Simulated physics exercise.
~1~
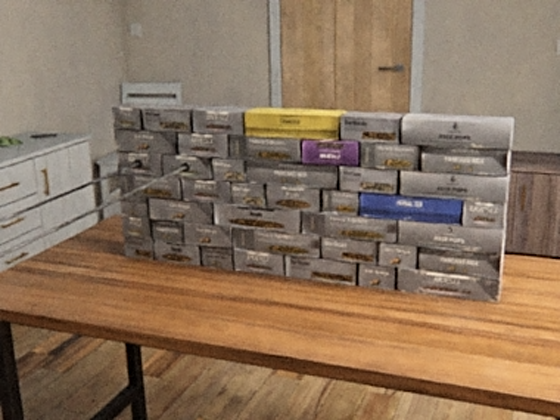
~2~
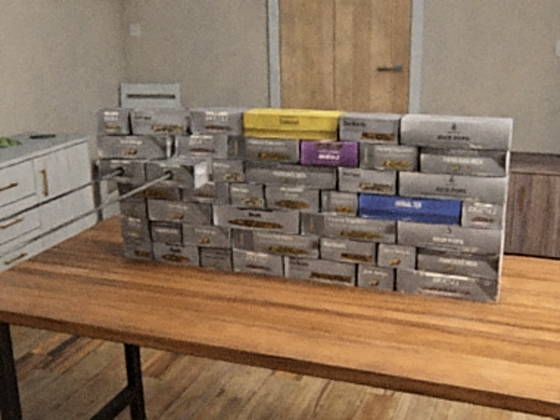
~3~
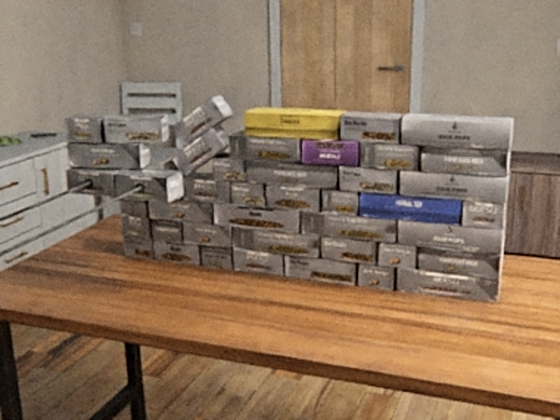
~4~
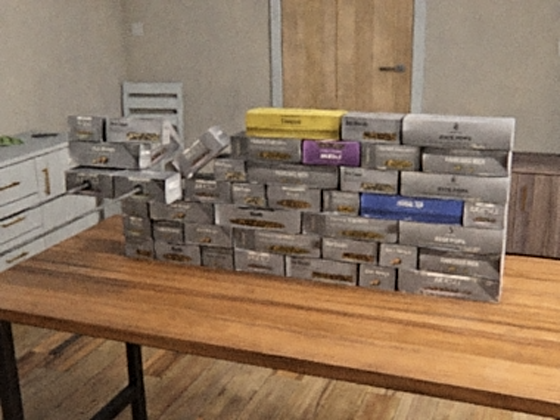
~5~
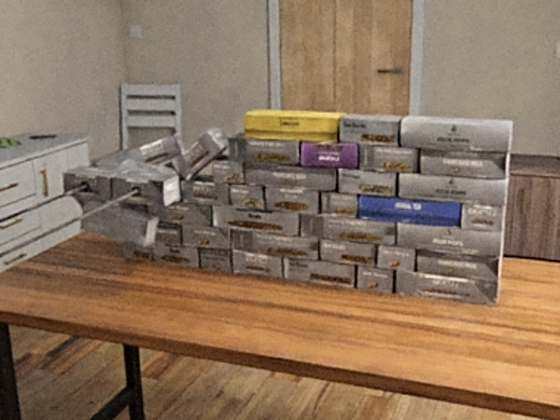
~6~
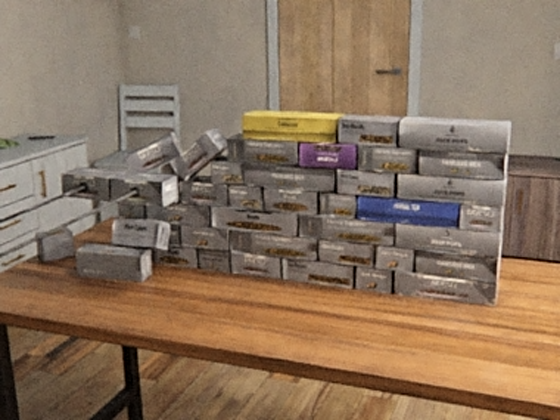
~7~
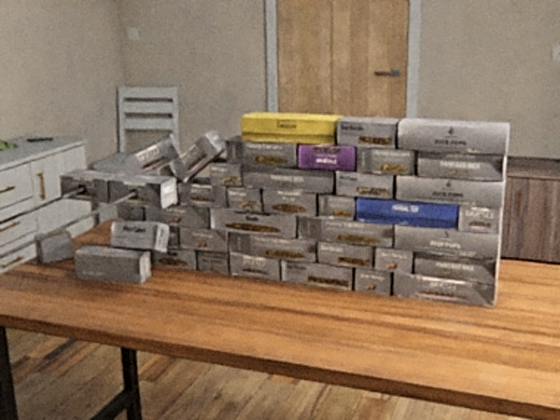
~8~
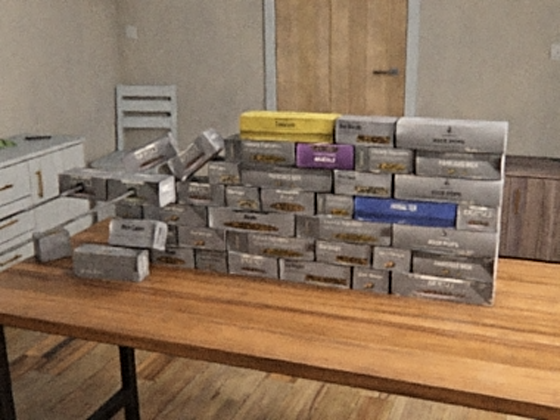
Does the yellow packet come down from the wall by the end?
No, the yellow packet stays up on top of the wall. Only packets toward the left end are pulled out, tilt or drop.
